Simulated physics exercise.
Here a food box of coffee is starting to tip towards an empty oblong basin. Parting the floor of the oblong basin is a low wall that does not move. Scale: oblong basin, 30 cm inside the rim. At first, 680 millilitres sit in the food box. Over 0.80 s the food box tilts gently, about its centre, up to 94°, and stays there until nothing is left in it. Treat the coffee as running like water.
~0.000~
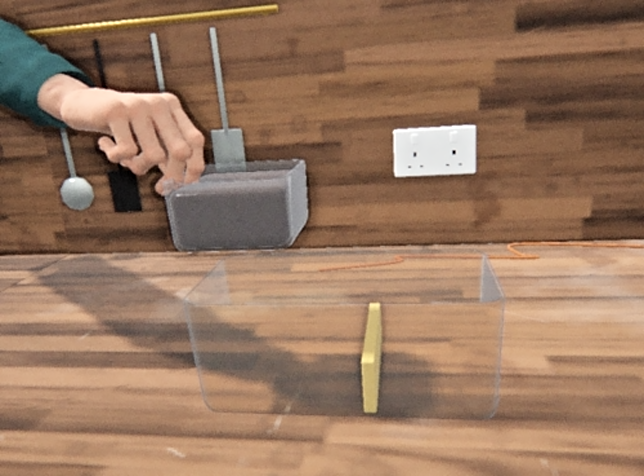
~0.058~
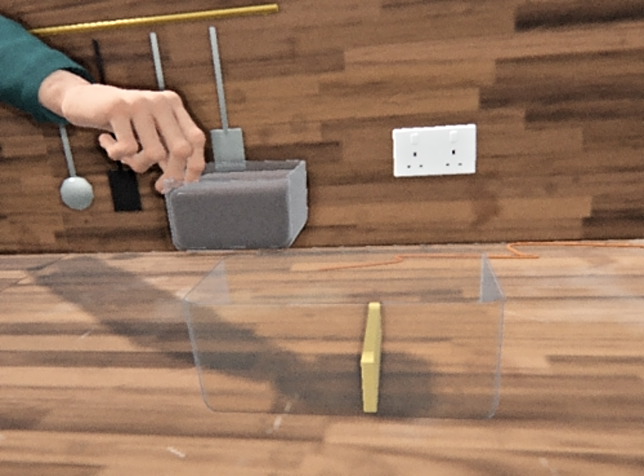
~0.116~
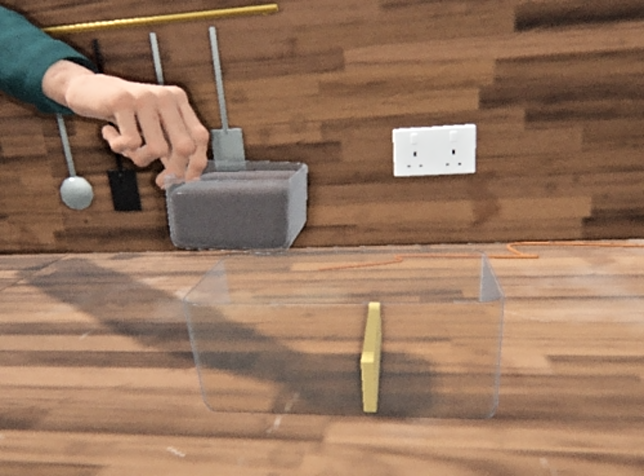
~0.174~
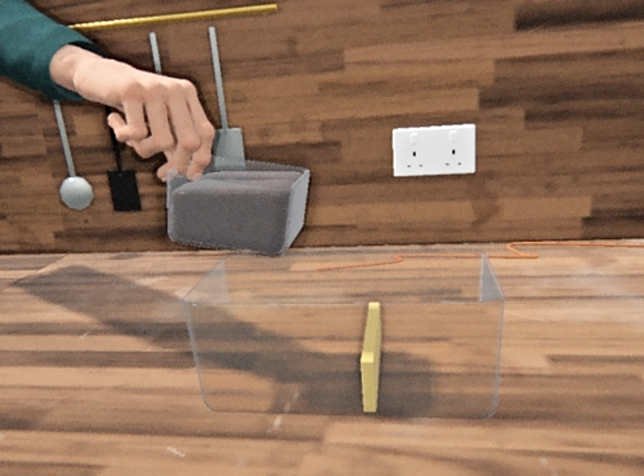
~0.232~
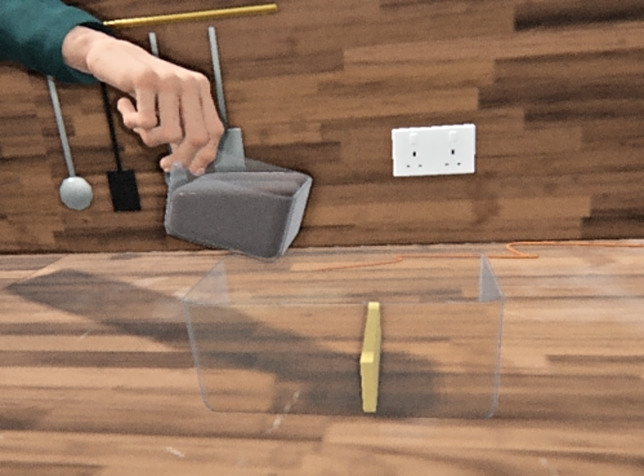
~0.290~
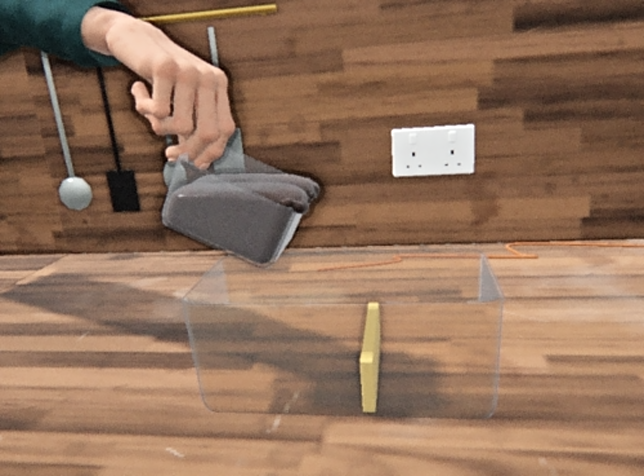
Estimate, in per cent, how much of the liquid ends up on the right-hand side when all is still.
35 %.
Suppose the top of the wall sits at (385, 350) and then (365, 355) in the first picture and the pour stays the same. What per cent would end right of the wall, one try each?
The first gives near 25 per cent and the second near 50 per cent.
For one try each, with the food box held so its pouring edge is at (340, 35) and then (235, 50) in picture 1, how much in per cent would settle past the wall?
The first try gives 85 percent and the second 10 percent.
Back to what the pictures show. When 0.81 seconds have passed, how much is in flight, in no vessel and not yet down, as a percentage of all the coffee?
Near 3 percent.
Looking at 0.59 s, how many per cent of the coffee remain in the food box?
34 %.
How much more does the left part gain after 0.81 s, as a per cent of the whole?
About 14 percent, give or take.
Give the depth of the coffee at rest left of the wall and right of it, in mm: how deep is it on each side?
The left side settles near 18 mm and the right side near 16 mm.
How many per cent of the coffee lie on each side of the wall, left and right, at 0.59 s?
Lab note: Left near 20, right near 20.
After 0.59 s the tilt is 79° and 35 per cent is still to pour, 20 is left of the wall and 20 right of it.
After 0.81 s the tilt is 94° and 10 per cent is still to pour, 52 is left of the wall and 35 right of it.
After 1.05 s the tilt is 94° and 3 per cent is still to pour, 61 is left of the wall and 35 right of it.
After 1.30 s the tilt is 94° and 1 per cent is still to pour, 63 is left of the wall and 35 right of it.
In the end 65 per cent lies left of the wall, 35 right of it and 0 outside.
